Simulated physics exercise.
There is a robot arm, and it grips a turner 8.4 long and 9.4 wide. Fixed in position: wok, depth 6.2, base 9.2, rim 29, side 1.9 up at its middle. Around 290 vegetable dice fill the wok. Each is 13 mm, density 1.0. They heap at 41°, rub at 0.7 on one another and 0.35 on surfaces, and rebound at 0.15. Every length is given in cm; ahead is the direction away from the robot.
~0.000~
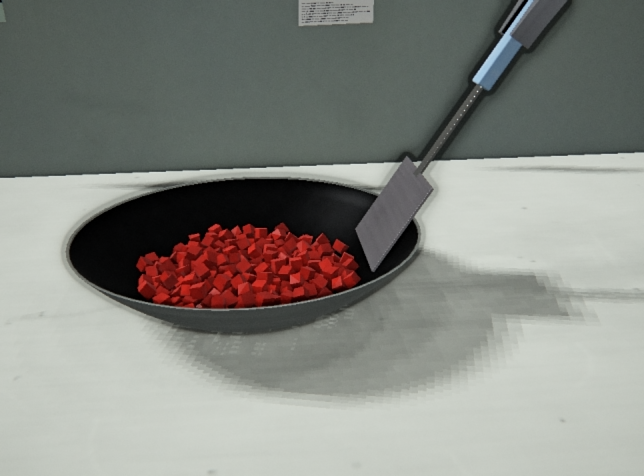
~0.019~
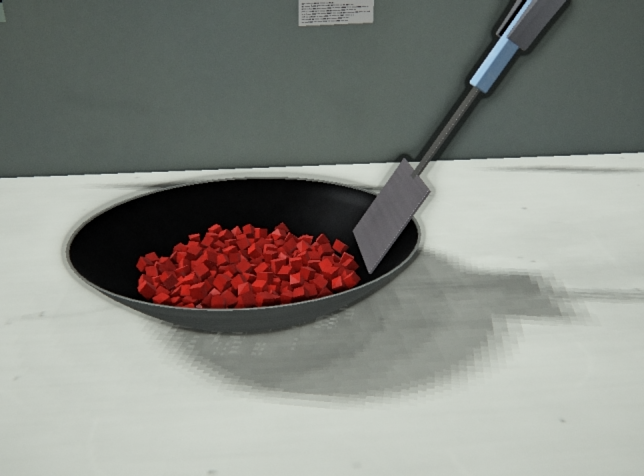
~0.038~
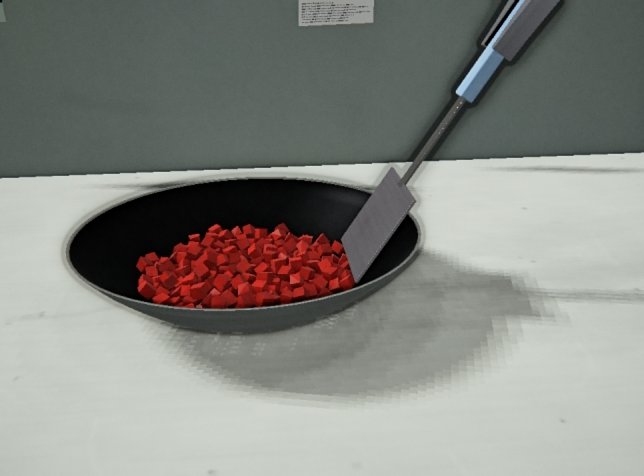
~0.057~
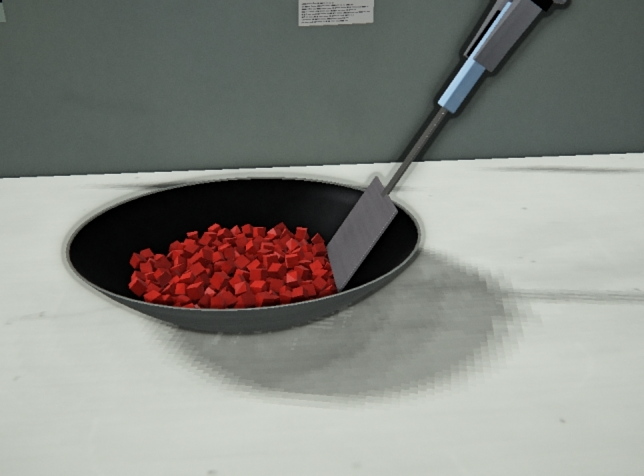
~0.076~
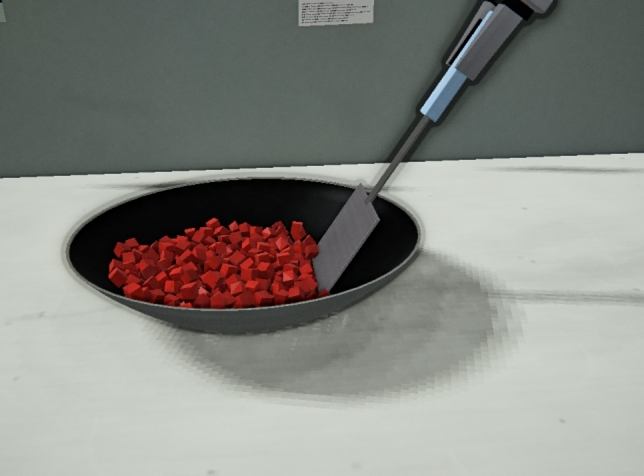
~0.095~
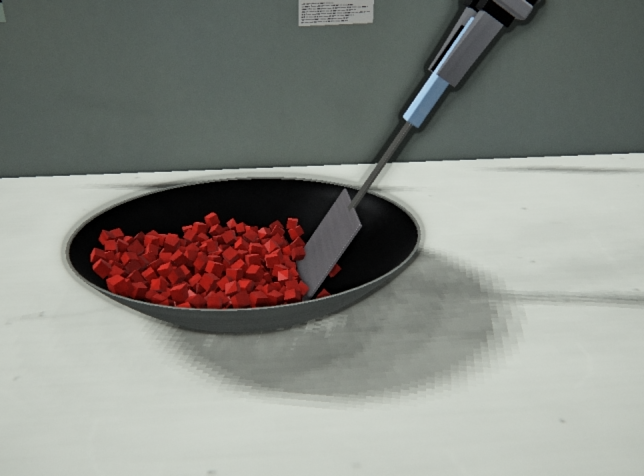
A pale tabletop against a grey-green wall, with a small printed sheet at the top, is seen from slightly above by a camera that stays still. A shallow black wok sits left of centre holding a heap of small red cubes, while a grey flat-bladed turner with a blue section on its handle slants in from the upper right. The turner slides leftward and slightly down inside the wok, pushing the cubes toward the left side.
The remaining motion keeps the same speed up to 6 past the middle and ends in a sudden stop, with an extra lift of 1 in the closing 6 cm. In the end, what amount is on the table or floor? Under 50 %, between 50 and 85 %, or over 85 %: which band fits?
The band that fits is under 50 %.
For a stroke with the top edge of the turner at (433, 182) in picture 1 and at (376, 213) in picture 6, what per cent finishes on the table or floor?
Roughly 30 %.
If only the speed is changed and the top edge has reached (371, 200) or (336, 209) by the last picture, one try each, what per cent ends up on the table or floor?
Try one roughly 25 per cent; try two roughly 40 per cent.
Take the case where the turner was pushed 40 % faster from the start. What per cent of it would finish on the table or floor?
Roughly 40 in a hundred.
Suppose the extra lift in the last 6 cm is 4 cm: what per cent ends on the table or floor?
Result: Approx. 10 %.
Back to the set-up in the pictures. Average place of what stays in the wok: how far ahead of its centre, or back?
Ahead of centre, near 6.0 centimetres.
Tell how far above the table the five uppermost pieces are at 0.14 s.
7 cm.
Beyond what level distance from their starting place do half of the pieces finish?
It works out to roughly 12 cm.
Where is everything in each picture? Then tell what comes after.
In the first frame, turner top edge at (419, 171), sloping 56°; upper third of the load around (244, 265), from x 145 to 350, top at y 230; 292 in the wok.
In the second frame, turner top edge at (417, 173), sloping 56°; upper third of the load around (244, 265), from x 145 to 350, top at y 230.
In the third frame, turner top edge at (403, 182), sloping 56°; upper third of the load around (244, 265), from x 145 to 350, top at y 230.
In the fourth frame, turner top edge at (386, 192), sloping 56°; upper third of the load around (227, 265), from x 140 to 335, top at y 230.
In the fifth frame, turner top edge at (369, 200), sloping 56°; upper third of the load around (214, 261), from x 115 to 325, top at y 225.
In the sixth frame, turner top edge at (353, 206), sloping 56°; upper third of the load around (188, 259), from x 100 to 335, top at y 220; 292 in the wok.
After 0.14 s, sloping 56°, highest piece 9 above the table; 291 in the wok, 1 on the blade or in flight.
After 0.19 s, sloping 56°, highest piece 12 above the table; 281 in the wok, 11 on the blade or in flight.
After 0.41 s, sloping 56°, highest piece 8 above the table; 206 in the wok, 84 on the table or floor, 2 on the blade or in flight.
After 1.46 s, sloping 56°, highest piece 7 above the table; 206 in the wok, 86 on the table or floor.
At rest, 206 in the wok, 86 on the table or floor. That is 29 % on the table or floor.
